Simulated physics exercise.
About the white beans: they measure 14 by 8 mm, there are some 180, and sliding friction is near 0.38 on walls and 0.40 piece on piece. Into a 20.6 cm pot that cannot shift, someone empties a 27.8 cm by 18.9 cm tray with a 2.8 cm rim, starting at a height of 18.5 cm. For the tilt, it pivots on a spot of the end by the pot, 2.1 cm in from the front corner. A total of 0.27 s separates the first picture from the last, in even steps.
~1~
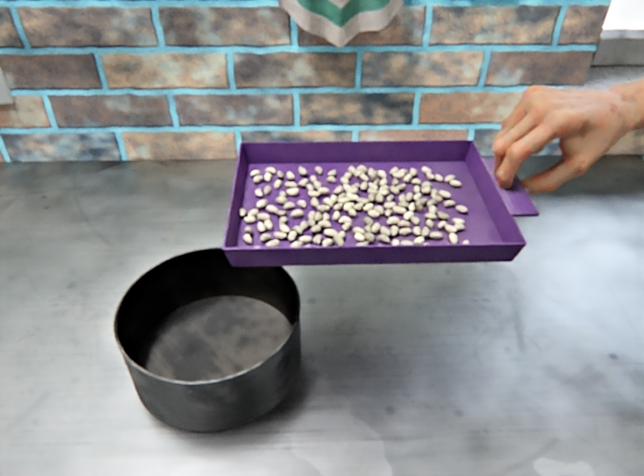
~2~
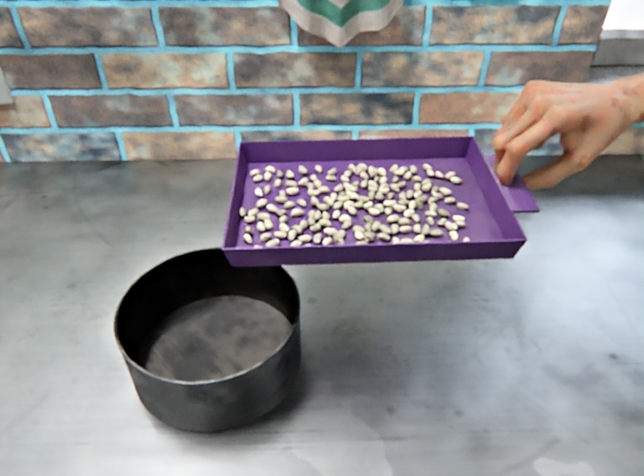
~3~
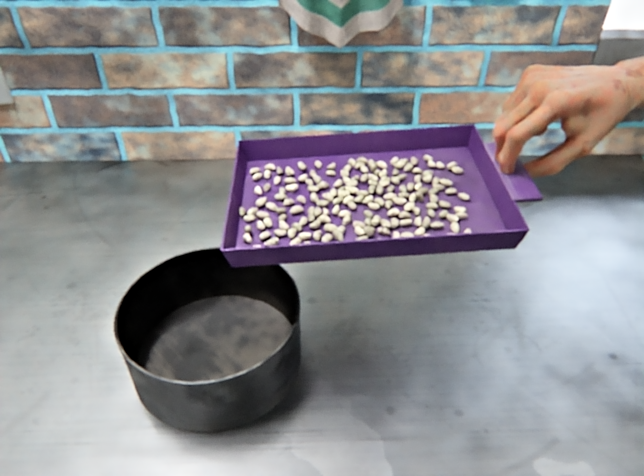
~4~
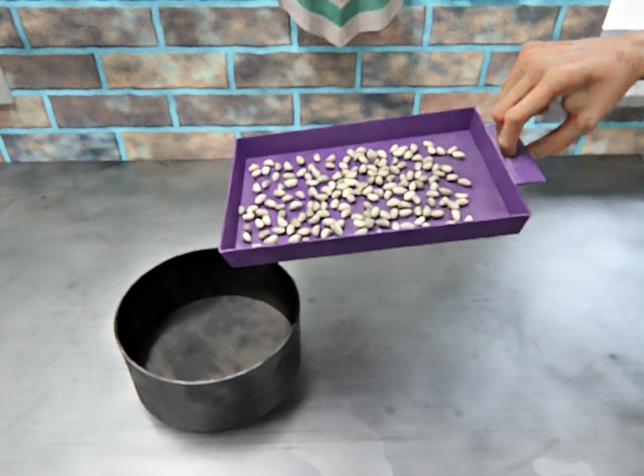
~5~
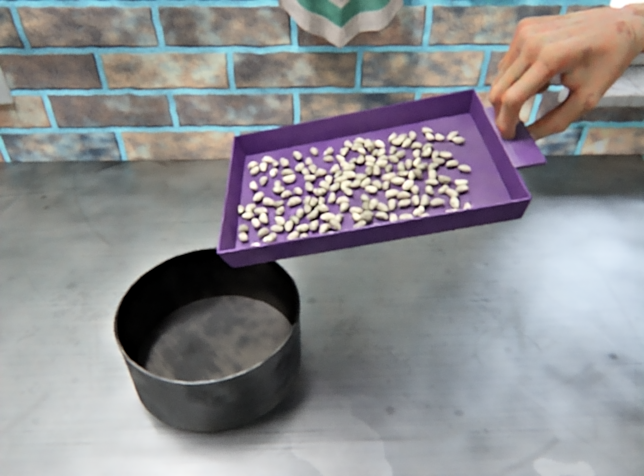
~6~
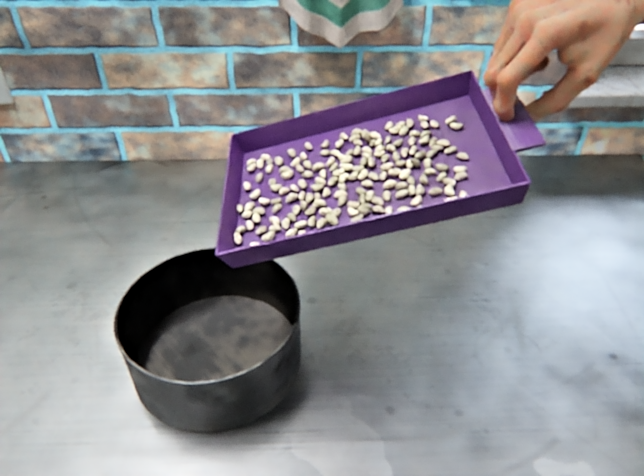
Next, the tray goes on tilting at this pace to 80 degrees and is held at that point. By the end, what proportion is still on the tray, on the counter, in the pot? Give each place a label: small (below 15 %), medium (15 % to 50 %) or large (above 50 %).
Shares by place: Left on the tray medium, counter small, pot large.
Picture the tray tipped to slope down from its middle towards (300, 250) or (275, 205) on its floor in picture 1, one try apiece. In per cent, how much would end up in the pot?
First try: About 85 percent; second try: About 25 percent.
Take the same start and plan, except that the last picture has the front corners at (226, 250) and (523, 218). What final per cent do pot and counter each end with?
Pot 80; counter 5.
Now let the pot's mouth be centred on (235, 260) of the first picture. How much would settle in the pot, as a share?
I'd put it at around 30 per cent.
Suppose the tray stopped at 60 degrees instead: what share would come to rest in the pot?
Result: Close to 20 %.
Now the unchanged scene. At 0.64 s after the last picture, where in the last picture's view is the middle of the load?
Approx. (219, 216).
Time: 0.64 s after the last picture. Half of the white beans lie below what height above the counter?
Roughly 22 centimetres, more or less.
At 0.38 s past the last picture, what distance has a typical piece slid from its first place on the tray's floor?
About 8 cm.
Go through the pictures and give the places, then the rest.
Tray tilt 0 degrees, front corners at (230, 245) and (519, 240); middle of the pieces at (359, 207); pot at (209, 306), in the first picture.
Tray tilt 1 degrees, front corners at (229, 245) and (519, 236); middle of the pieces at (359, 205), in the second picture.
Tray tilt 4 degrees, front corners at (228, 246) and (521, 226), lowest corner left front; middle of the pieces at (359, 200), in the third picture.
Tray tilt 8 degrees, front corners at (226, 247) and (523, 211), lowest corner left front; middle of the pieces at (358, 192), in the fourth picture.
Tray tilt 13 degrees, front corners at (224, 248) and (523, 195), lowest corner left front; middle of the pieces at (357, 184), in the fifth picture.
Tray tilt 17 degrees, front corners at (222, 249) and (521, 179), lowest corner left front; middle of the pieces at (354, 176); pot at (209, 306), in the sixth picture.
Then, 0.38 s after the last picture, tilt 47 degrees; the tray holds 100 %, the pot 0 %.
Then, 0.64 s after the last picture, tilt 68 degrees; the tray holds 90 %, the pot 0 %.
Then, 1.00 s after the last picture, tilt 80 degrees; the tray holds 60 %, the pot 30 %.
In the end, tray 40 %, counter 0 %, pot 60 %.
